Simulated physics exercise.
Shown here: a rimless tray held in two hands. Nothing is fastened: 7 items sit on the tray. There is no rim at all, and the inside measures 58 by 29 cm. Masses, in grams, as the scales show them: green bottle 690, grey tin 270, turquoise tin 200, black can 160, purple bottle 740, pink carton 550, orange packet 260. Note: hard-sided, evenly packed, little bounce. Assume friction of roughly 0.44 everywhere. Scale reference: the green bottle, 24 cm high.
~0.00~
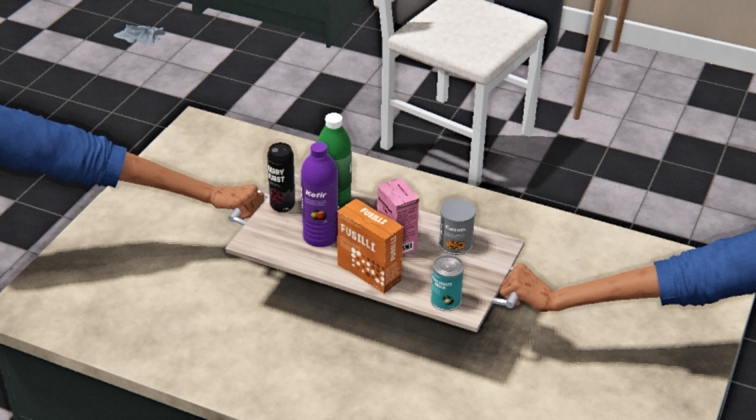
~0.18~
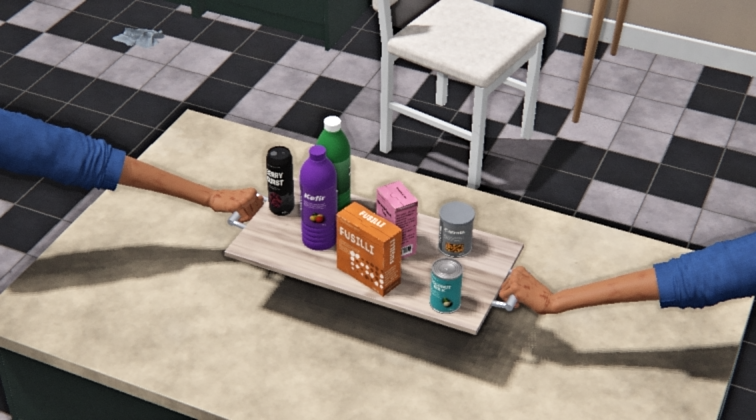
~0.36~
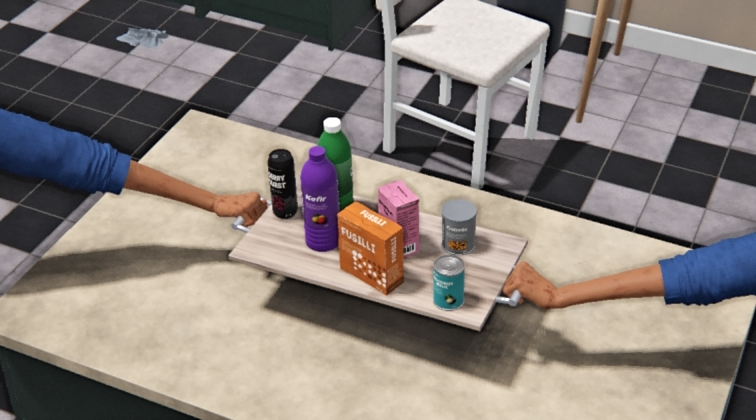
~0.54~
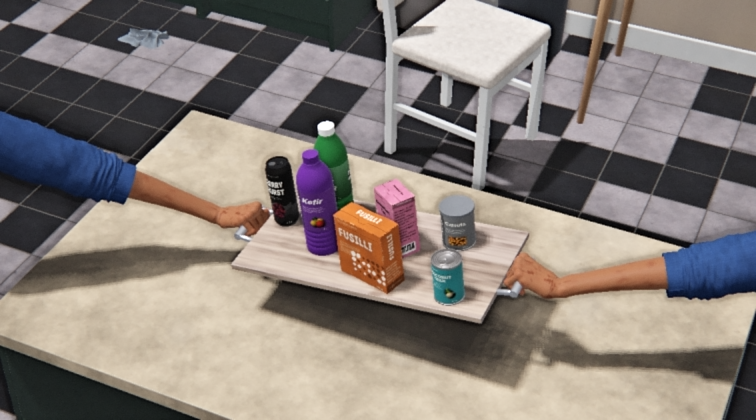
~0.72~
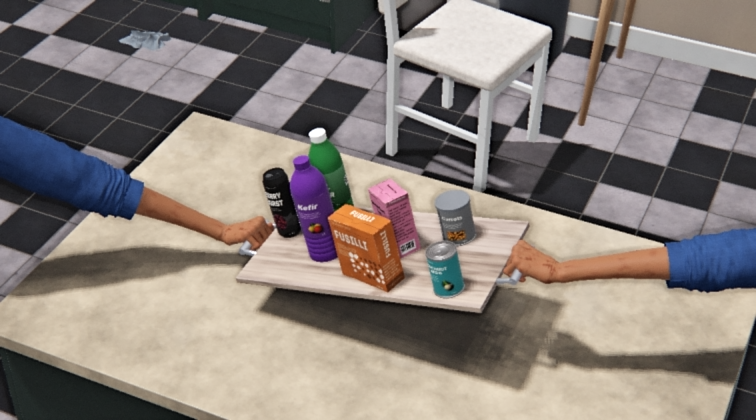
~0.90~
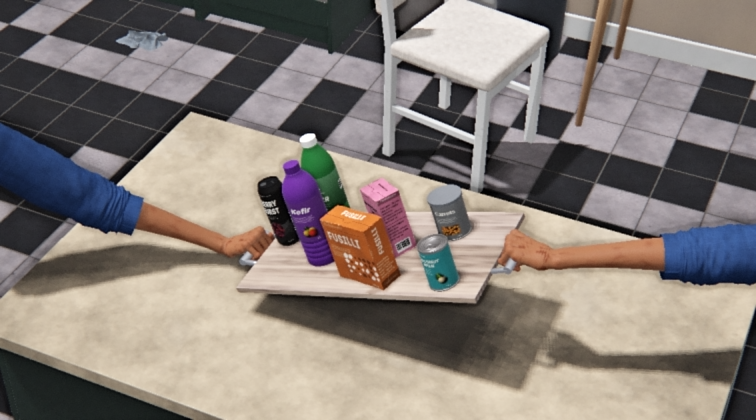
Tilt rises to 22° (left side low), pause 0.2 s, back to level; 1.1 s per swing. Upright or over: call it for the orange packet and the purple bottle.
Orange packet: Upright; purple bottle: Over.
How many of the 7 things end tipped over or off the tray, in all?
My answer is 3.
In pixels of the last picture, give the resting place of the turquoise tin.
Near (449, 290).
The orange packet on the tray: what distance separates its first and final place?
I'd say about 0 cm between start and finish.
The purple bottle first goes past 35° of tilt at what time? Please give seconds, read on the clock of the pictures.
I'd put it at some 1.4 s.
After 1.40 s, tray at 22°, left edge down; black can now off the tray; purple bottle 29° off its base near (282, 214); green bottle 30° off its base.
After 1.60 s, tray at 21°, left edge down; green bottle and purple bottle now off the tray.
After 2.00 s, tray at 9°, left edge down.
After 2.50 s, tray level.
In the end (3.0 s), off the tray and tipped over, green bottle, black can and purple bottle; the other 4 under 5 cm from the start. In the last view, orange packet near (372, 252).
